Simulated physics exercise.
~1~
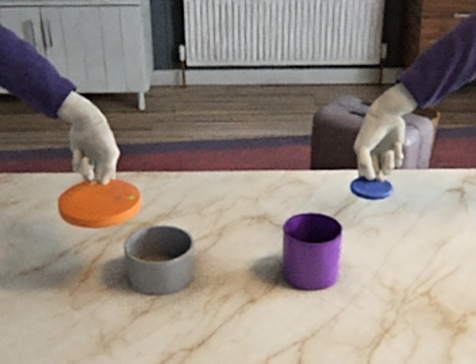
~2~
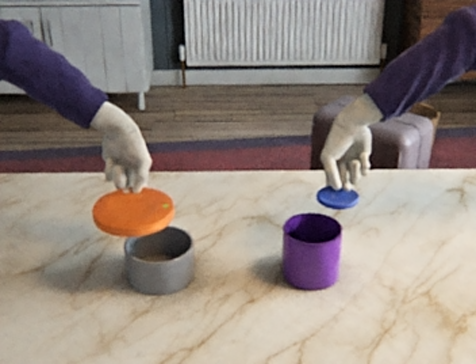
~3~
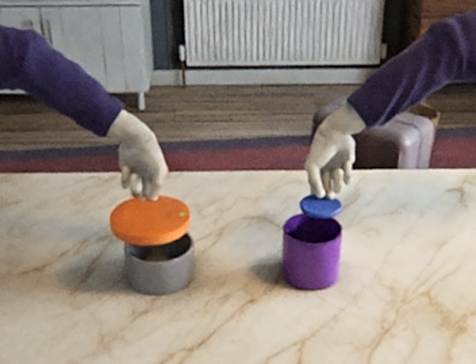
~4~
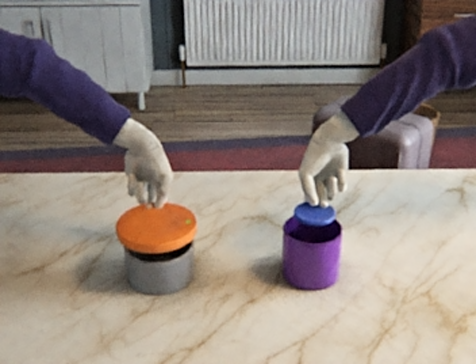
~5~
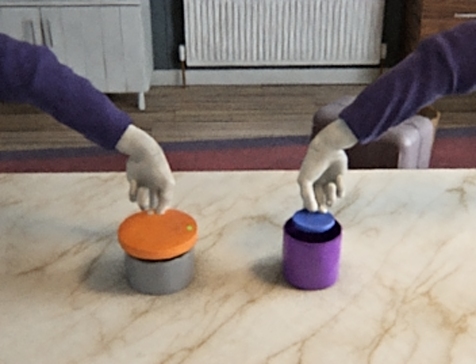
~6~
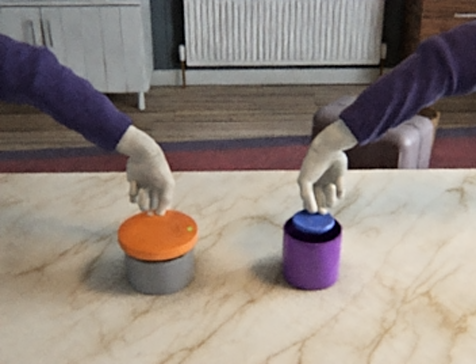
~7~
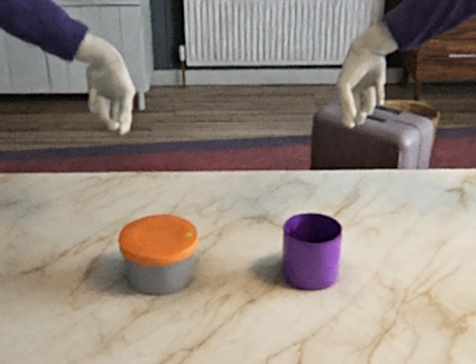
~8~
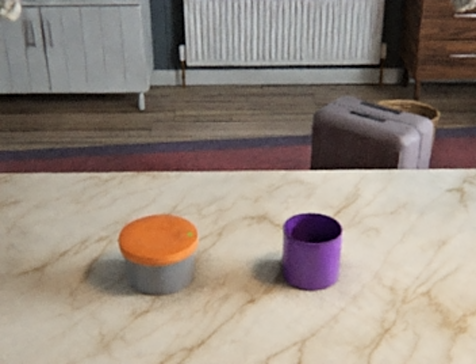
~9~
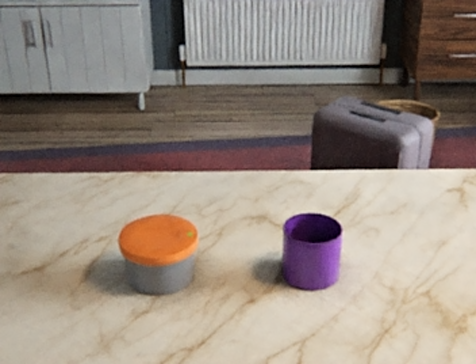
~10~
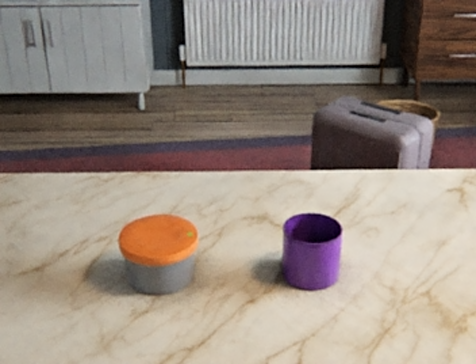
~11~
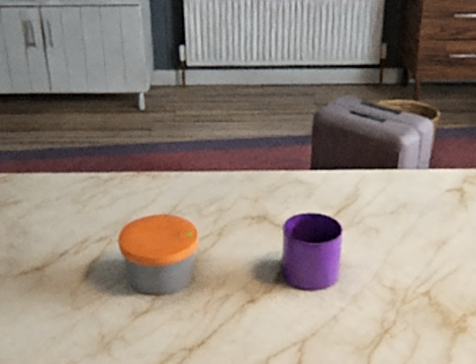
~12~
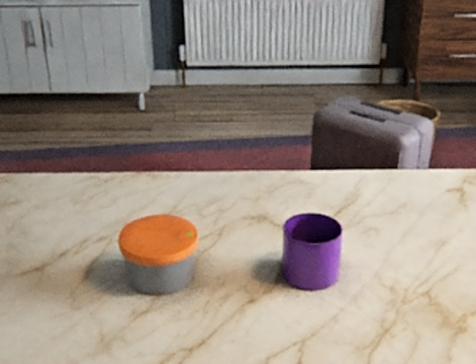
On a marble-topped table, two hands lowered an orange lid onto a gray container and a smaller blue lid onto a purple one, then let go and withdrew; the orange lid stayed on the rim while the blue one dropped inside, out of sight.
